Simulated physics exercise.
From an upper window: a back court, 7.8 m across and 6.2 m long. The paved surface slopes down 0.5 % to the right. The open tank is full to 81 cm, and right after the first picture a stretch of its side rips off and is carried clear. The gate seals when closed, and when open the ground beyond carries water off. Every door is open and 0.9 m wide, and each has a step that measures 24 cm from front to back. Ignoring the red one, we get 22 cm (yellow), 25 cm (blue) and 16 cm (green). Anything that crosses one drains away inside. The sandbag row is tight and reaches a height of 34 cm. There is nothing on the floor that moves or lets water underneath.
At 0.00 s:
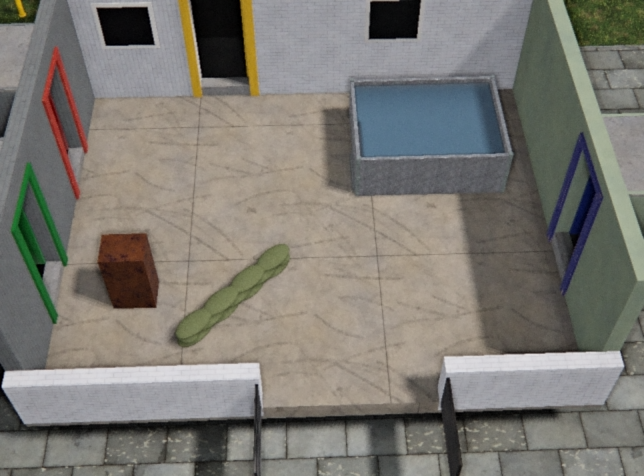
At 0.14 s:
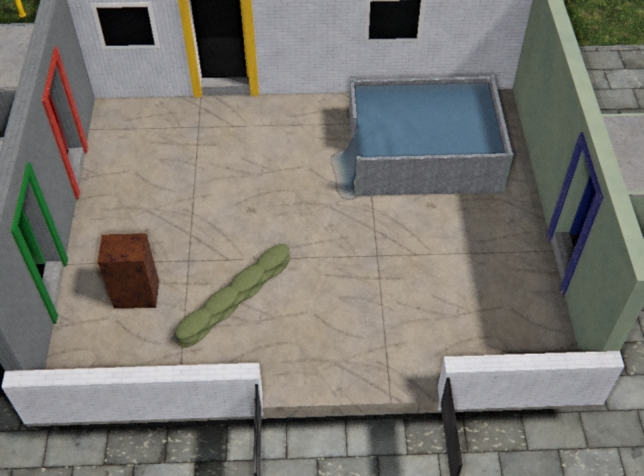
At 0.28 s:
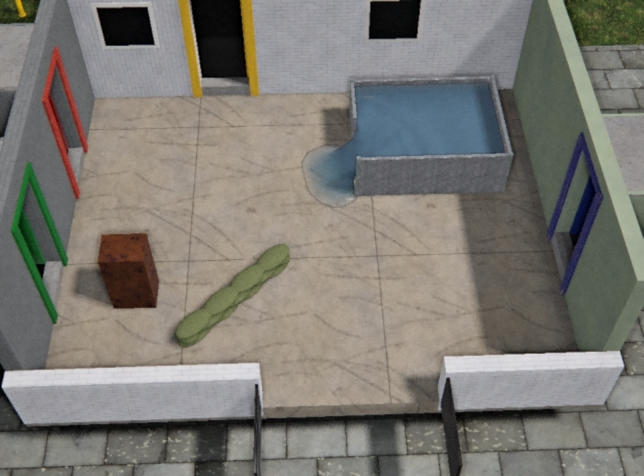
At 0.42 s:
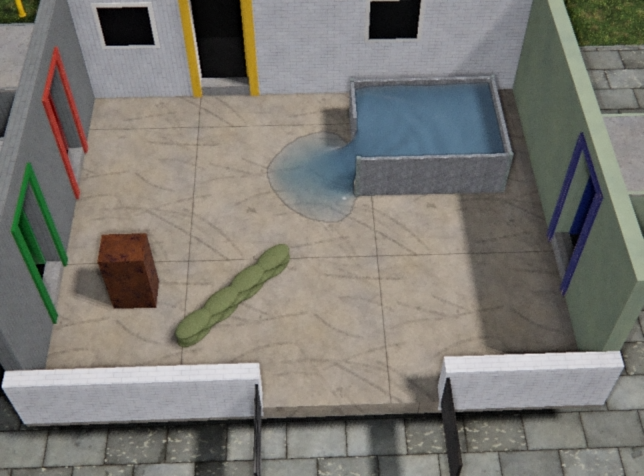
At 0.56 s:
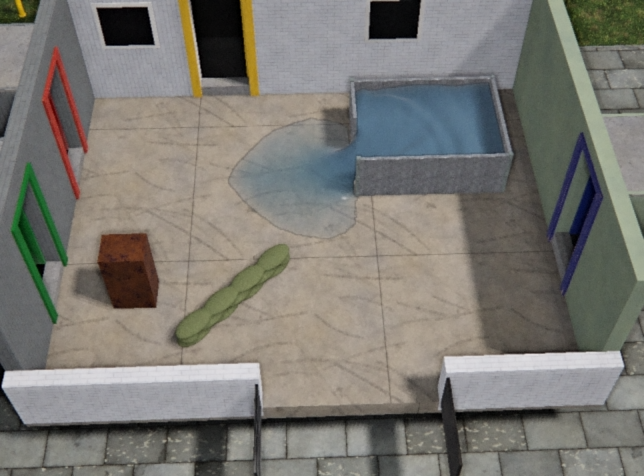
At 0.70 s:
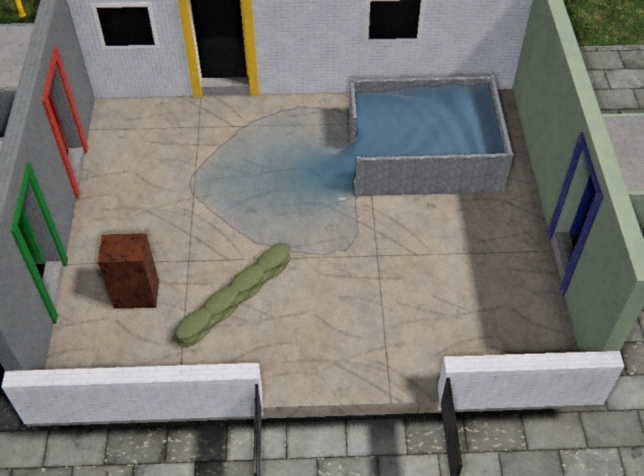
The clip shows a walled paved court with a brown block, a green segmented object and a full tank, whose left side opens as water pours out and spreads leftward across the floor in a widening pool.
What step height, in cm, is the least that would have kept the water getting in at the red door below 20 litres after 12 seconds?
The least height is about 18 cm.
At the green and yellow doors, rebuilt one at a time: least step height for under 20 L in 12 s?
You'd want some 17 cm at green and some 9.0 cm at yellow.
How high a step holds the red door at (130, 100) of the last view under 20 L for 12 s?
Close to 19 cm at the least.
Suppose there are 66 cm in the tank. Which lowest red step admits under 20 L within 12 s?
A step of about 14.0 cm does it.
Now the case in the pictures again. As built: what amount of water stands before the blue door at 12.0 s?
The depth there is around 8.5 cm.
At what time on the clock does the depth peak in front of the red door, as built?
The depth peaks at about 2.4 seconds.
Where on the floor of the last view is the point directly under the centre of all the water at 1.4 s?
Centre of the water: Approx. (375, 162) px.
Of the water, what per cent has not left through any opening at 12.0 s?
About 94 in every hundred.
After 1.4 s water covers 35 % of the floor, deepest (41 cm) near (344, 182); 10 cm at the red door, 0 litres in over its 16 cm step.
After 3.0 s water covers 50 % of the floor, deepest (30 cm) near (92, 121); 22 cm at the red door, 24 litres in over its 16 cm step.
After 12.0 s water covers 95 % of the floor, deepest (12 cm) near (540, 209); 8 cm at the red door, 41 litres in over its 16 cm step.
At the red door as built, the water arrived by 1.3 s and peaked near 26 cm at 2.4 s.
With a step of 15.5 cm, 47 litres would have come in within the 12 s; with 21 cm, 7 litres. So under 20 litres takes about 18 cm.
